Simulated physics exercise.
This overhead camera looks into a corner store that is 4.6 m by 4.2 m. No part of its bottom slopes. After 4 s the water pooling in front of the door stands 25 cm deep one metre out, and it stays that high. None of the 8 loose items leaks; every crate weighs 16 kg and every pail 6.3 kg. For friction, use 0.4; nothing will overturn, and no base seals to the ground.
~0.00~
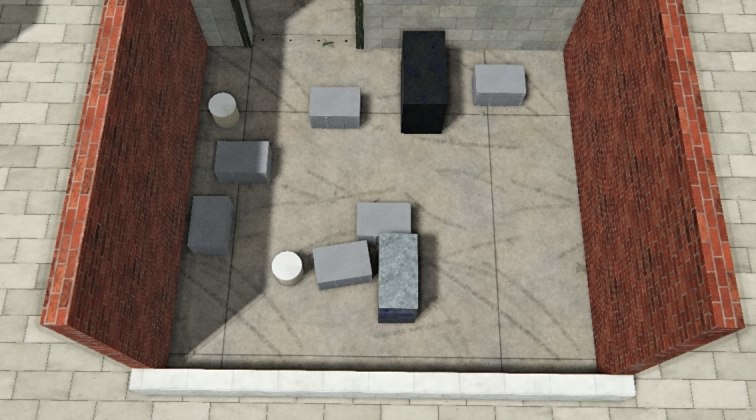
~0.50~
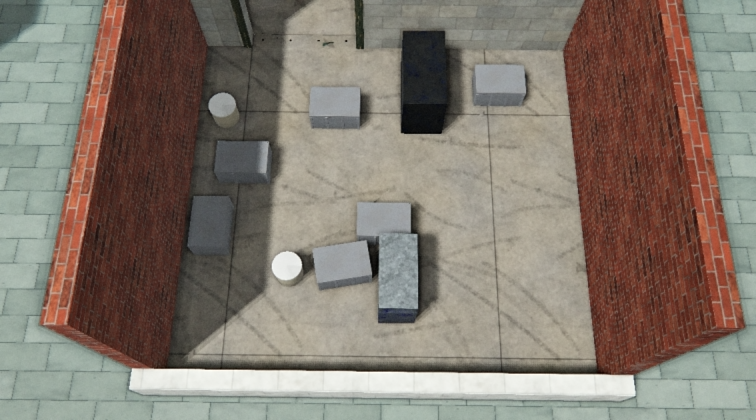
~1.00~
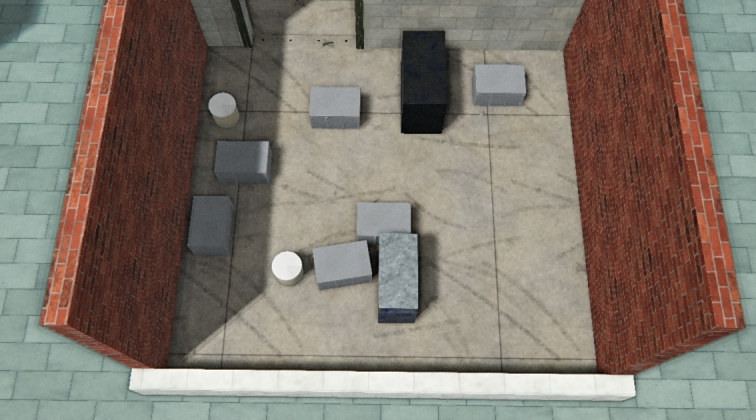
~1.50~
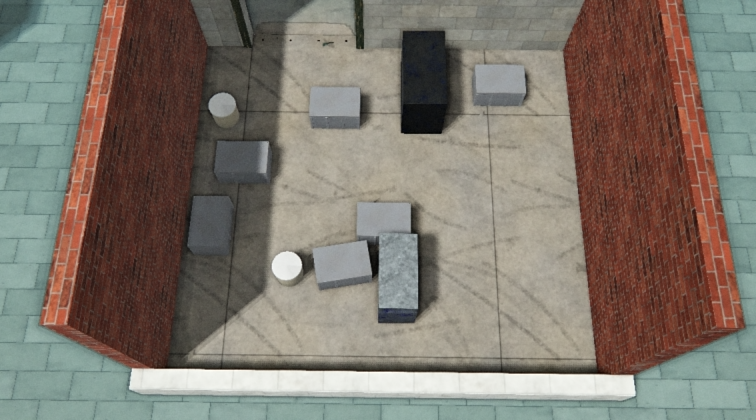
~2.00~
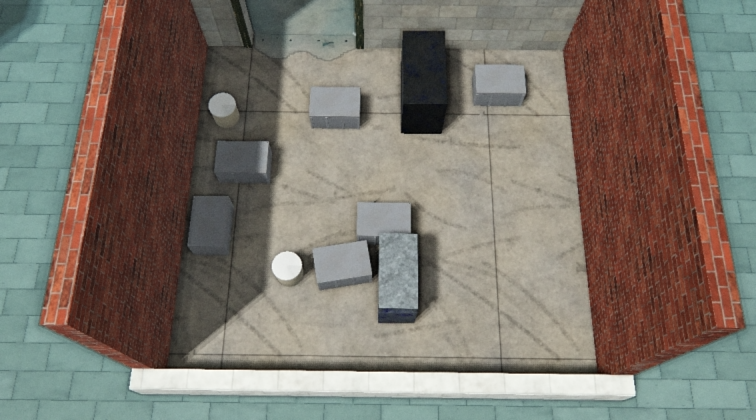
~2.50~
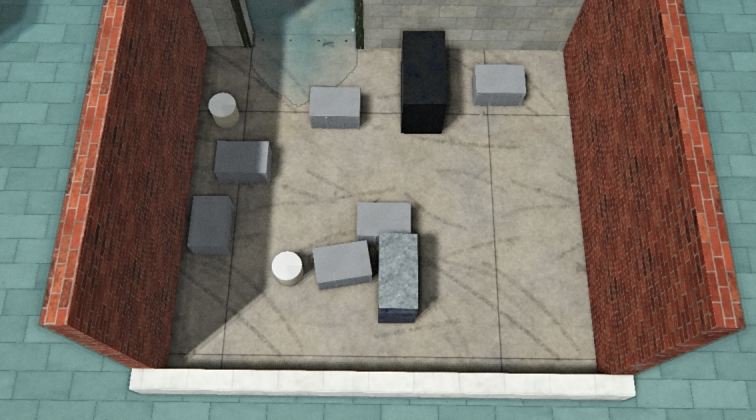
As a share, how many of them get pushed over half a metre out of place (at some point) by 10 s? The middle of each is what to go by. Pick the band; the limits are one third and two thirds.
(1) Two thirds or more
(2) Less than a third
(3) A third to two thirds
1.
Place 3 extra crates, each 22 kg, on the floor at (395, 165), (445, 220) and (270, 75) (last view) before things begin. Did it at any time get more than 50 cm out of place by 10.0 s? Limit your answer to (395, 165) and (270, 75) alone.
First one goes beyond it, second one goes beyond it.
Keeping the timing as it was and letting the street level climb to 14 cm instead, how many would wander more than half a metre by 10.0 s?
Then 3 of them.
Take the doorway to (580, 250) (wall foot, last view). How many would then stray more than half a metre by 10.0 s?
Then it comes to 4.
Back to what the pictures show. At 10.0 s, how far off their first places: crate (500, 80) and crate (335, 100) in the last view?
Net displacement, in order: 0 cm; 200 cm.
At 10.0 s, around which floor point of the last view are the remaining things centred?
Averaged position, last view: Near pixel (382, 271).
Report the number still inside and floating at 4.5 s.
0 at that moment.
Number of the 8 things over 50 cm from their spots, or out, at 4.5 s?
1.
After 3.5 s 0 of 8 are over 50 cm from their spots; 0 afloat.
After 4.5 s 1 of 8 are over 50 cm from their spots; 0 afloat.
After 7.0 s 6 of 8 are over 50 cm from their spots; 5 afloat.
After 10.0 s 7 of 8 are over 50 cm from their spots, and 7 have been at some point; 5 afloat.
